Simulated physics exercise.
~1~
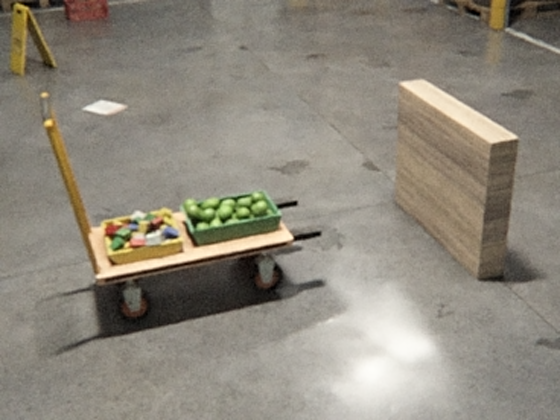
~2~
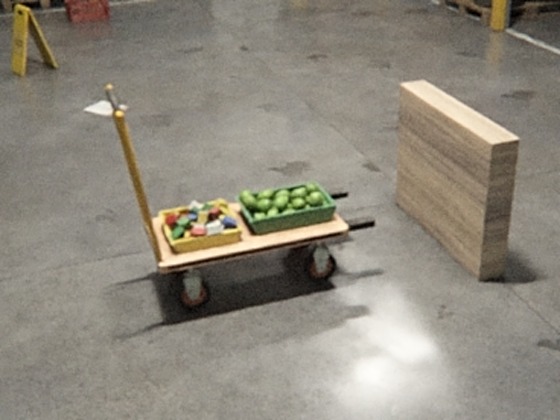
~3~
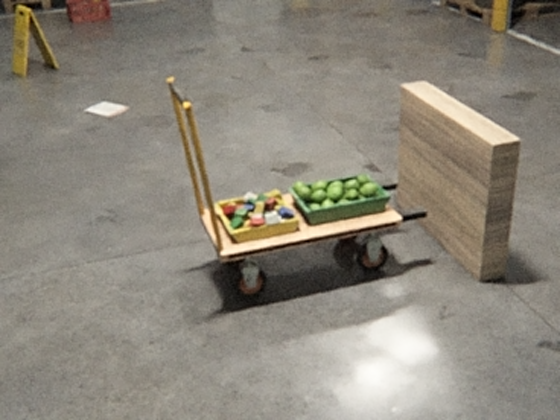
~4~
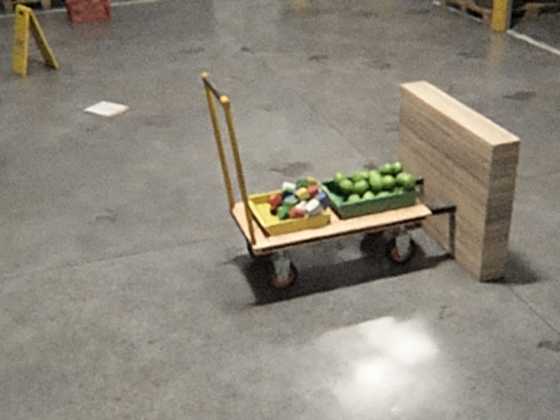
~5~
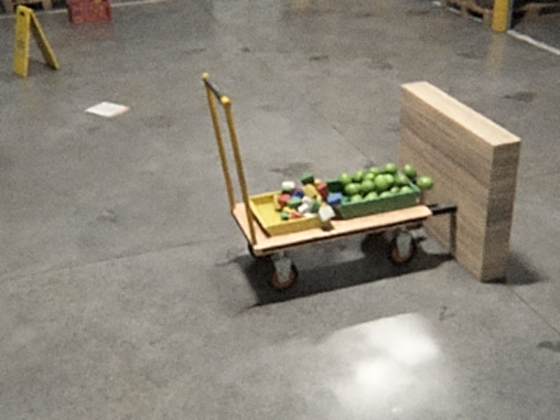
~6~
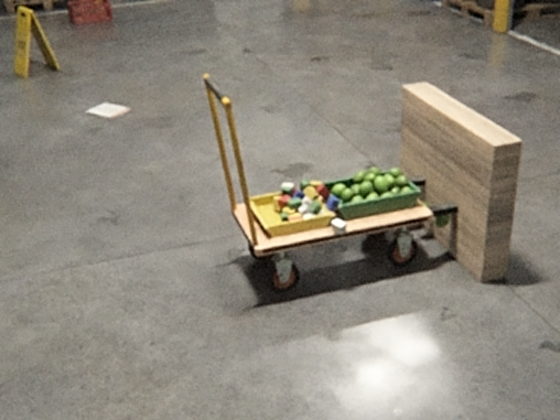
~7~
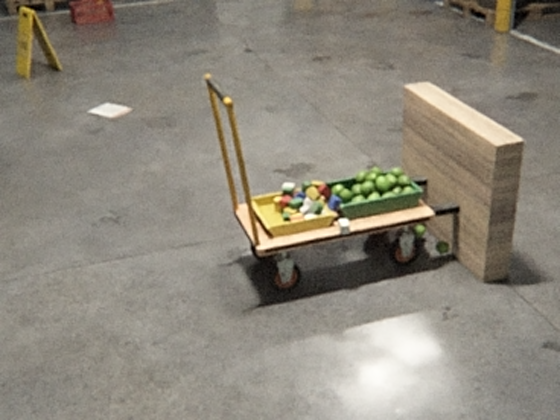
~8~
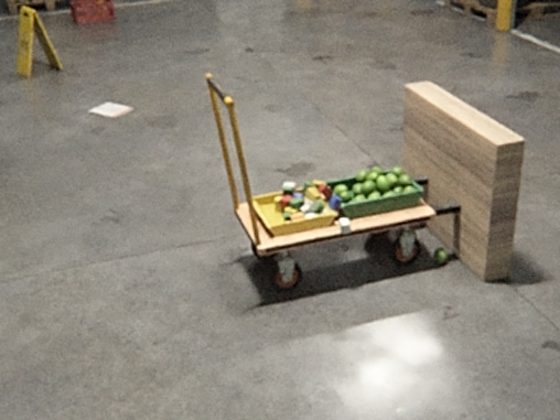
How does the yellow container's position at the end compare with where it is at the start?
At the start the yellow container is over on the left, well away from the low wall. By the end it is farther right and much closer to the wall, still on the trolley behind the green container.
In the video, a trolley carrying a yellow container of toy bricks and a green container of limes rolls right until it stops against a low wall; the contents surge forward, leaving a few bricks spilled from their container and a lime on the floor by the wall.
